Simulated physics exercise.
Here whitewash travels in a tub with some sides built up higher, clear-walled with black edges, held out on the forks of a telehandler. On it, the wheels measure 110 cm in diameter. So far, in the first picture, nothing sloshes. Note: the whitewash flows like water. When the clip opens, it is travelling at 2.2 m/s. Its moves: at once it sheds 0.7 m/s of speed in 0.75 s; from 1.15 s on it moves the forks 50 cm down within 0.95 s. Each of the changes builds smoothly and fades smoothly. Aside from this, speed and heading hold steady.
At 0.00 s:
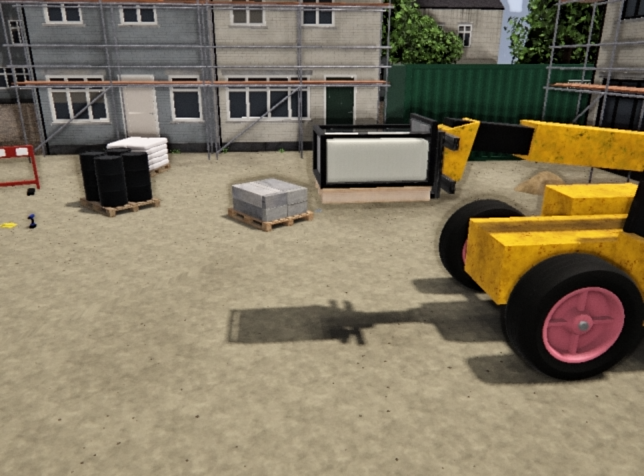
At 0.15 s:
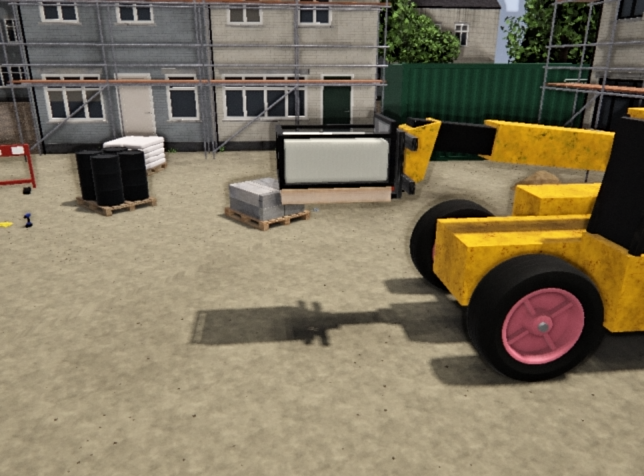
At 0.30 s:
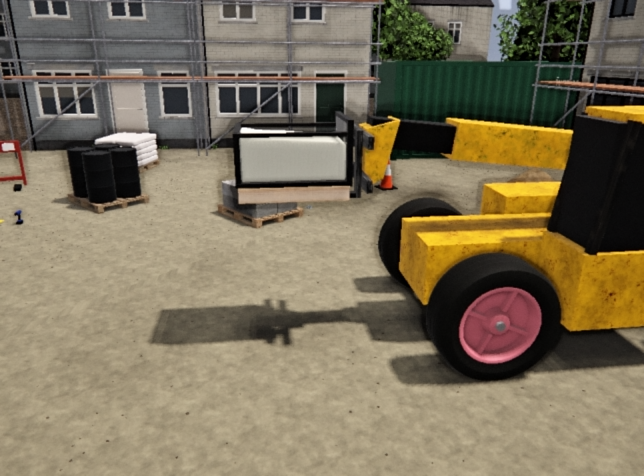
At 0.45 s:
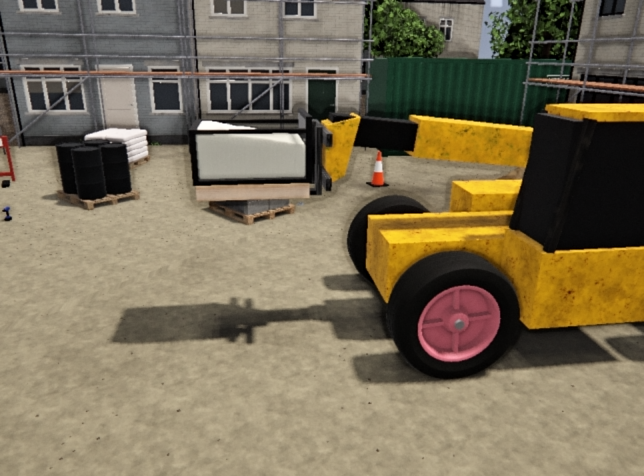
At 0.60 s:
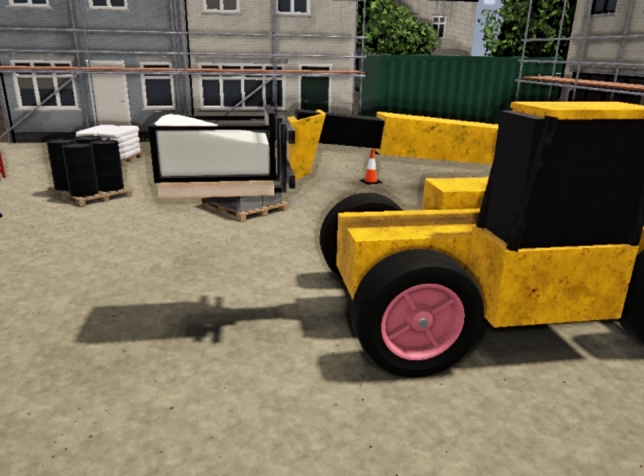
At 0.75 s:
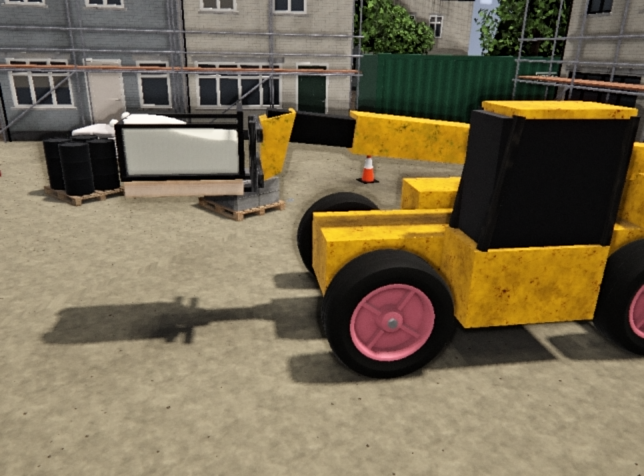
Yellow telehandler with pink wheels moving left across a building site, the whitewash in its clear-walled tub heaping towards the front.
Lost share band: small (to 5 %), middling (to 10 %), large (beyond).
Small.
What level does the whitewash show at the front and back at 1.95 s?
The level sits near 42 cm in front and near 30 cm behind.
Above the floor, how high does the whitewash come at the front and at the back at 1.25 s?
At the front 28 cm, at the back 44 cm.
By 1.25 s it stands 44 cm high behind and 28 cm in front; all of it is still inside.
By 1.95 s it stands 29 cm high behind and 42 cm in front; all of it is still inside.
By 2.65 s it stands 39 cm high behind and 33 cm in front; 1 per cent has gone over the front.
By 5.09 s 1 per cent has gone over the front, 1 of 189 litres.
